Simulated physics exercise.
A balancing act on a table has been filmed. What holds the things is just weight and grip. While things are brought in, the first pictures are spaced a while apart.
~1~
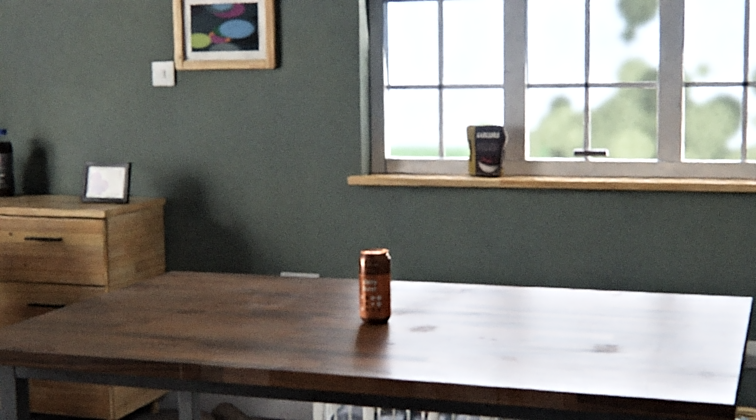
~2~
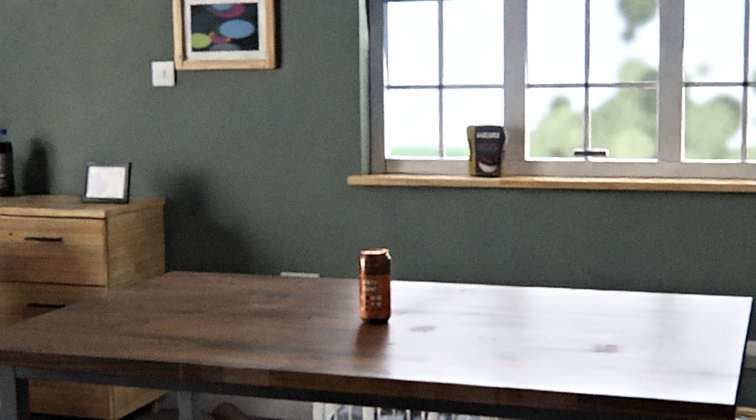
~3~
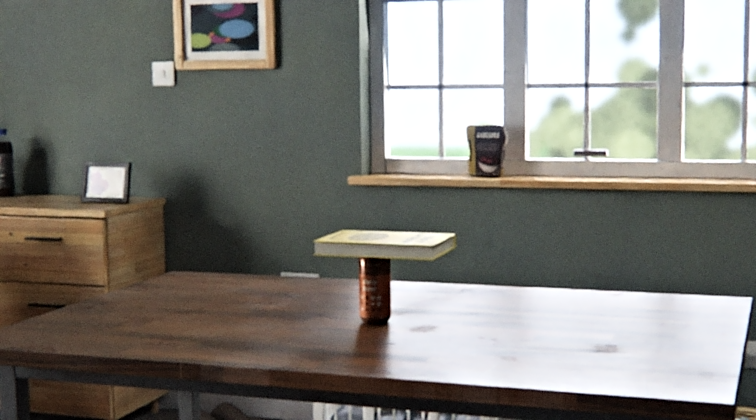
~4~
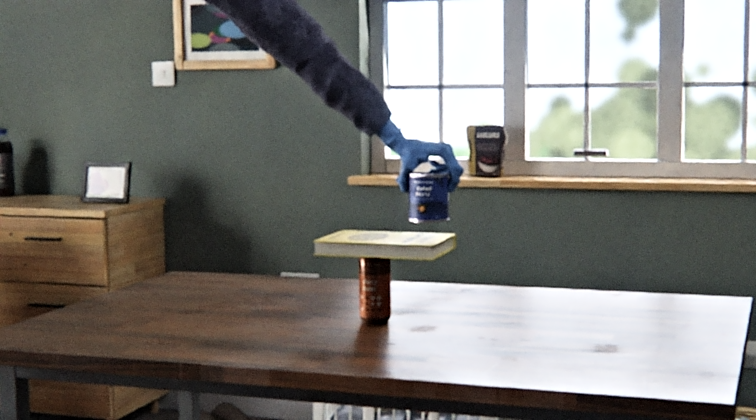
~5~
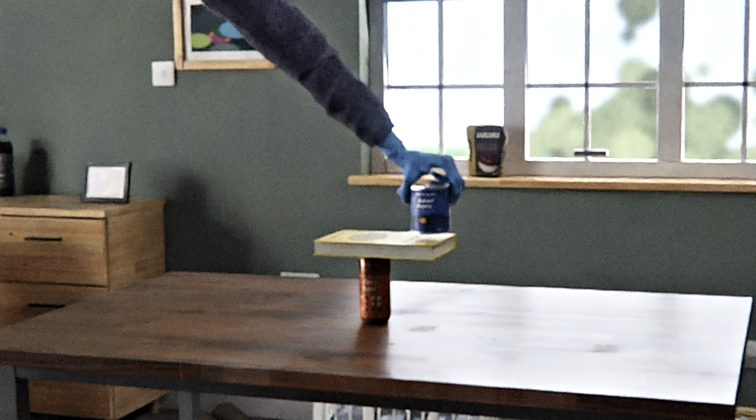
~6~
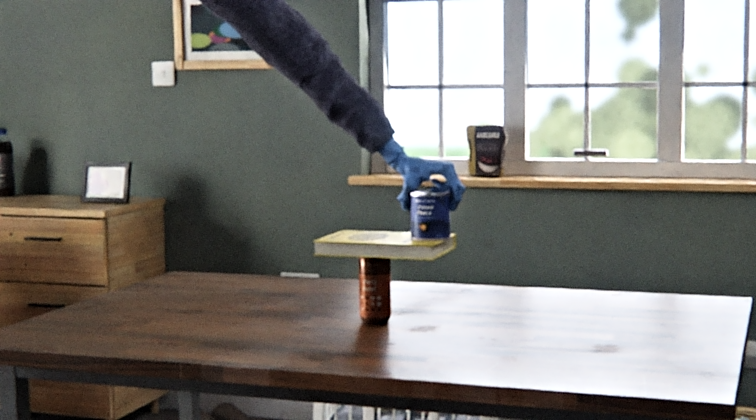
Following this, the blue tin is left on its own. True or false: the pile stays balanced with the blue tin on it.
False.
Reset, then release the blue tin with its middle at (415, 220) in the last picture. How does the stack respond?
What happens next is that it goes down.
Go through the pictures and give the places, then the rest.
The last thing is not in view yet, in the first picture.
The last thing is not in view yet, in the second picture.
The last thing is not in view yet; yellow book (385, 244), in the third picture.
On its way; blue tin (429, 197); yellow book (385, 244), in the fourth picture.
On its way; blue tin (430, 209); yellow book (385, 244), in the fifth picture.
Set down, still held; blue tin (431, 215); yellow book (385, 244), in the sixth picture.
Then, 0.50 s on from there, blue tin and yellow book now fallen.
Then, 1.00 s on from there, things are still on the move.
In the end, fallen, blue tin and yellow book; orange can unmoved. The stack comes apart.
